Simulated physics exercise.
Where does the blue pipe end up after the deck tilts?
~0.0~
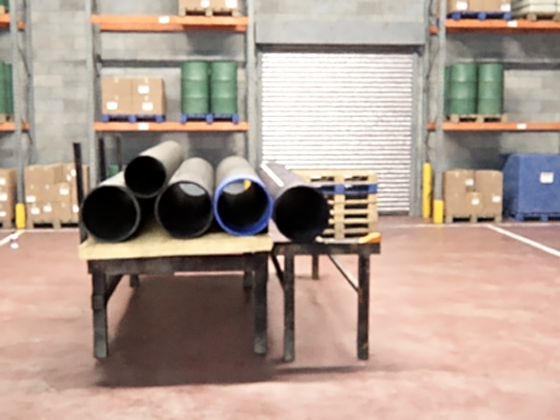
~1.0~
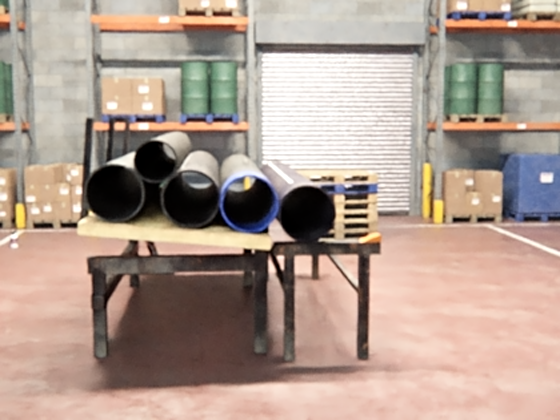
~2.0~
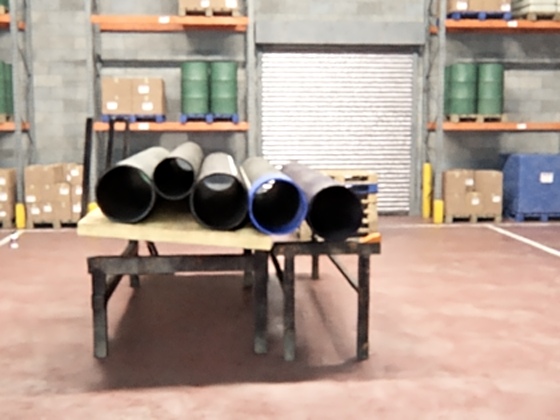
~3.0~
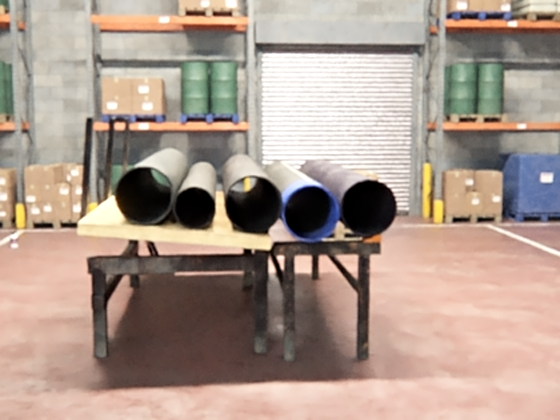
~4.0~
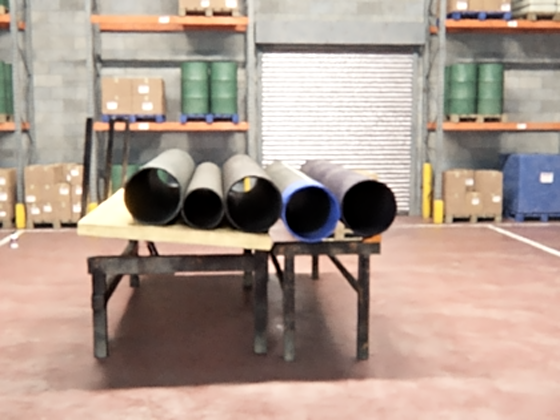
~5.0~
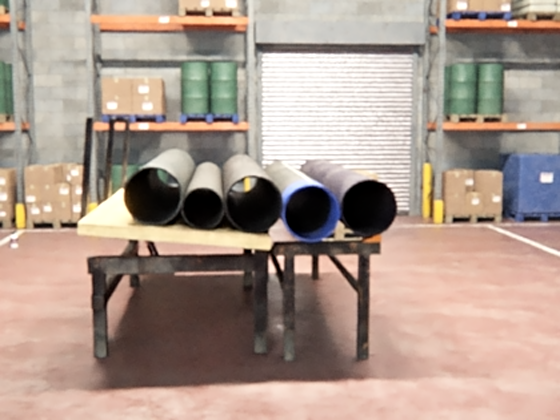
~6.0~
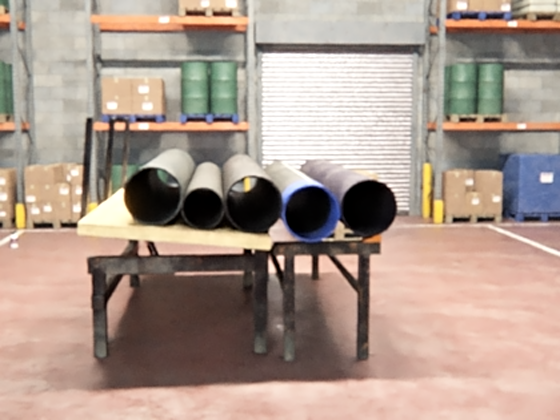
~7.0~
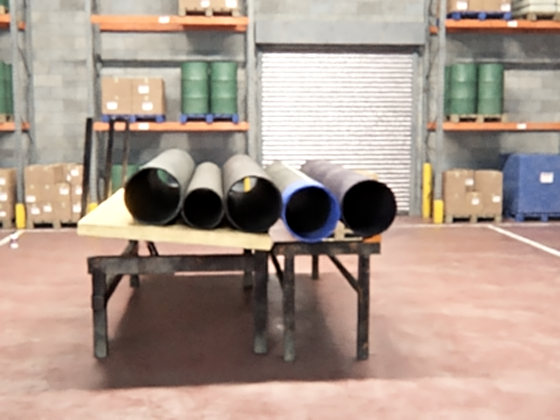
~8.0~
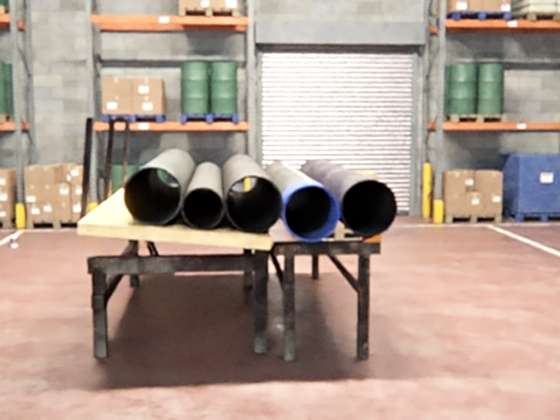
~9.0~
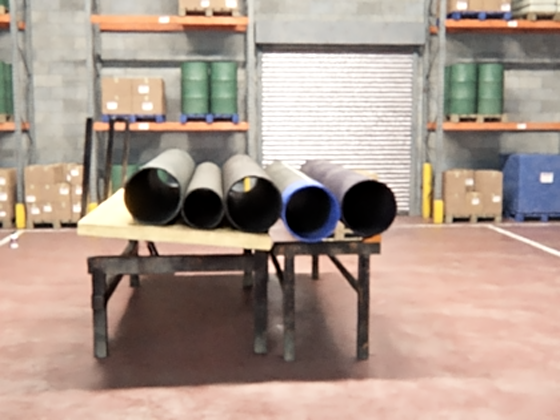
The blue pipe rolls to the right and comes to rest on the rack, held there beside the other pipes.
